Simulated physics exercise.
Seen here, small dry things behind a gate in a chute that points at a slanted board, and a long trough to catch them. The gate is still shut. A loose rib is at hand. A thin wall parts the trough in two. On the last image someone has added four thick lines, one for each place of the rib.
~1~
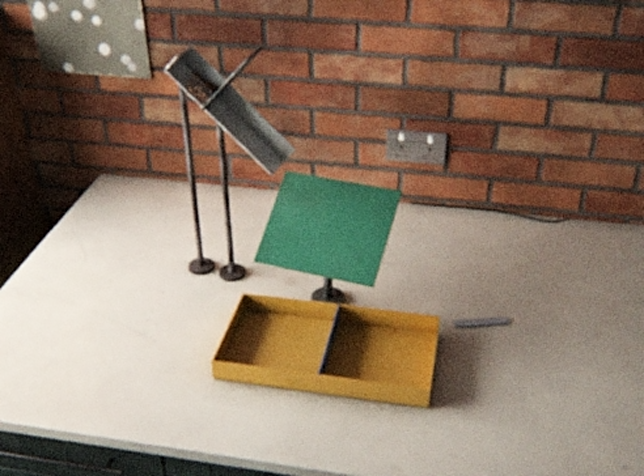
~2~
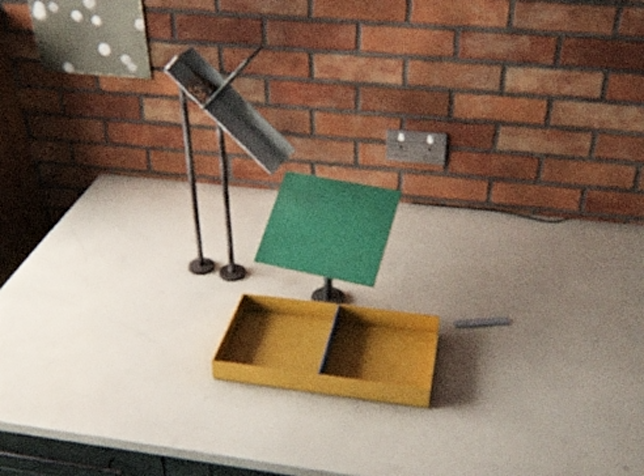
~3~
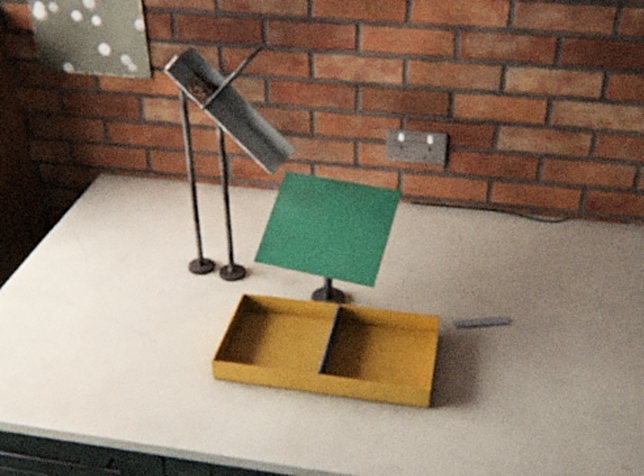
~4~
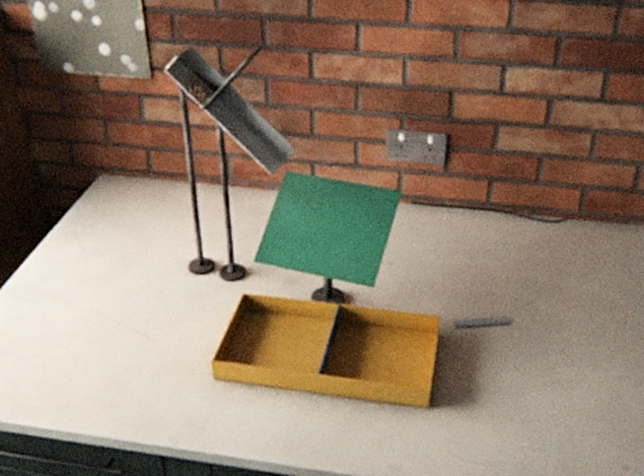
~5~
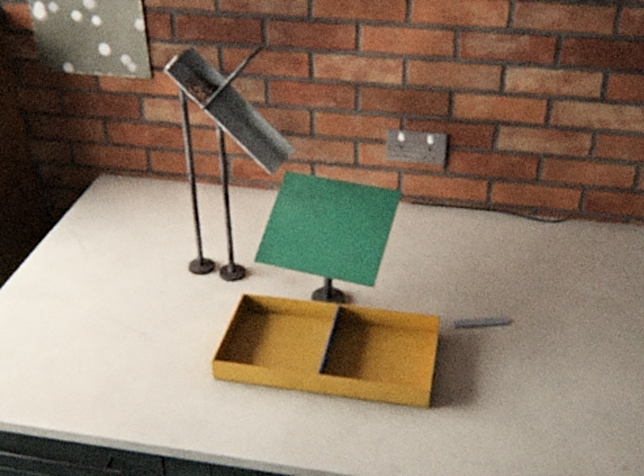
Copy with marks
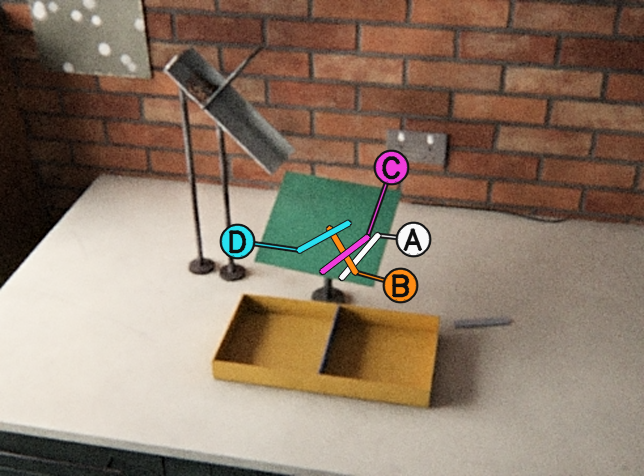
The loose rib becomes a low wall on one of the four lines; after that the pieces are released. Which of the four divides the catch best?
It is B.
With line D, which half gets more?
The left half.
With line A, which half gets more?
Left.
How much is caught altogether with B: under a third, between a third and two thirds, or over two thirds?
Over two thirds.
On the marked copy, line A from (377, 235) to (341, 277); line B from (329, 228) to (355, 272); line C from (367, 237) to (322, 271); line D from (348, 223) to (299, 250).
For line A, of what is caught, nearly all in the left half, a small part in the right.
For line B, of what is caught, about half in the left half, about half in the right.
For line C, of what is caught, nearly all in the left half, a small part in the right.
For line D, of what is caught, nearly all in the left half, a small part in the right.
